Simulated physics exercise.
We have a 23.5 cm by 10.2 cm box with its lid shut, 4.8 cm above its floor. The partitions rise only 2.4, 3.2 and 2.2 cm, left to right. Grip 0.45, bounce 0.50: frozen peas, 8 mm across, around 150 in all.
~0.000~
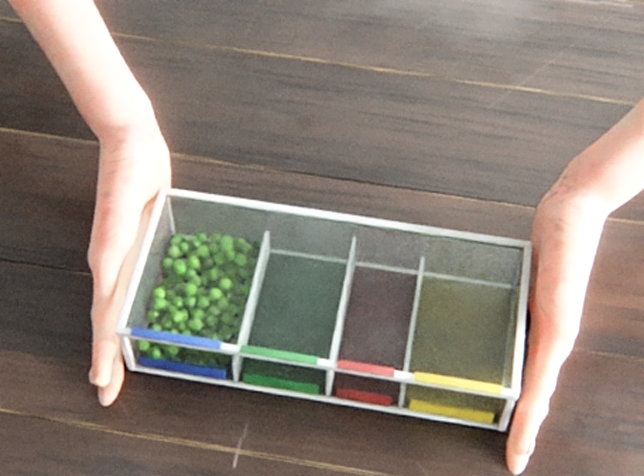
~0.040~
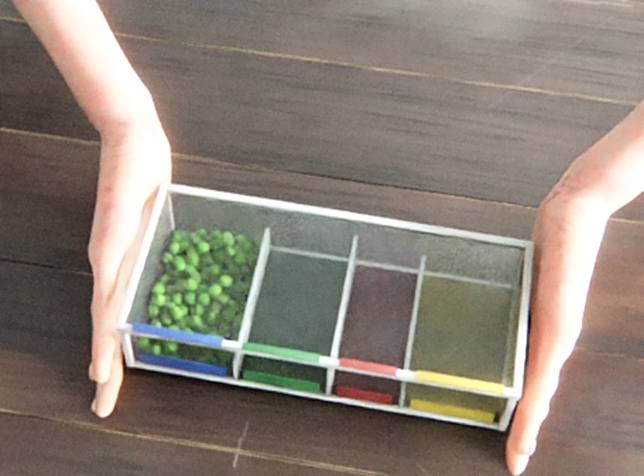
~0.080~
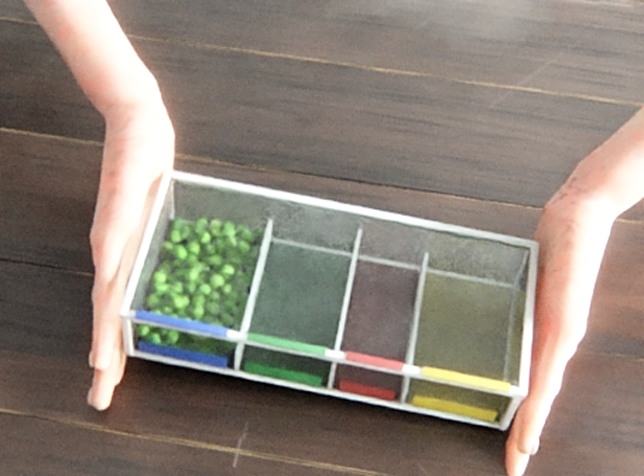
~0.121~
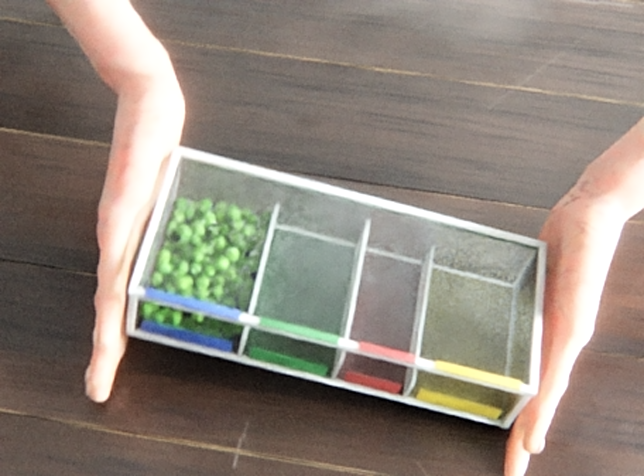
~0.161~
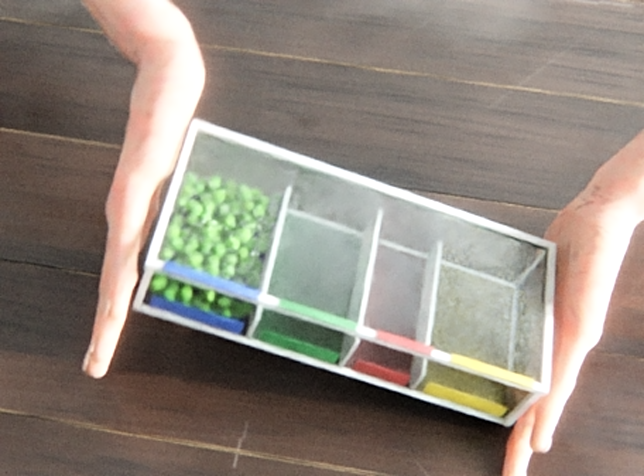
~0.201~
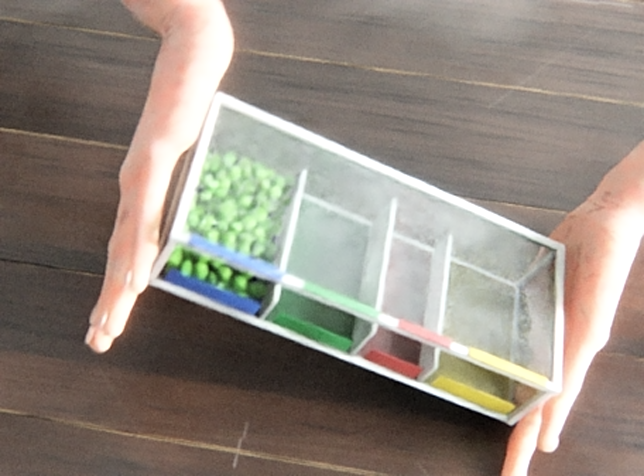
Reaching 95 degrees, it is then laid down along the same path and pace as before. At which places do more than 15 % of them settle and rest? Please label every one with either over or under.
Labels - red: Under; blue: Under; green: Over; yellow: Over.
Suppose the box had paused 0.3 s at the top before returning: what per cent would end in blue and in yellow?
Blue 0, yellow 70.
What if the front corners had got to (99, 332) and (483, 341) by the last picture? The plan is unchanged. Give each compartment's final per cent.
Per cent at the end: Red 0; blue 100; green 0; yellow 0.
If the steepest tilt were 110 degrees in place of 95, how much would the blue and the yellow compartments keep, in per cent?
Then blue would get 0 per cent and yellow 55 per cent.
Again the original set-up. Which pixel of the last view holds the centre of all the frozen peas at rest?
Approximately (439, 306) in the last picture.
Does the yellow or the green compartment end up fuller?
Yellow comes out ahead.
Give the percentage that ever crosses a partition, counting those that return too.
Estimate: Some 95 per cent.
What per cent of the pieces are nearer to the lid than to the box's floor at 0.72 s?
About 90 per cent.
After 0.72 s, tilt 94 degrees; red 5 %, blue 35 %, green 50 %, yellow 5 %.
After 1.06 s, tilt 40 degrees; red 10 %, blue 5 %, green 35 %, yellow 55 %.
Then, at 1.50 s, tilt 0 degrees; red 10 %, blue 5 %, green 35 %, yellow 55 %.
In the end, at 2.1 s, red 10 %, blue 5 %, green 35 %, yellow 55 %.
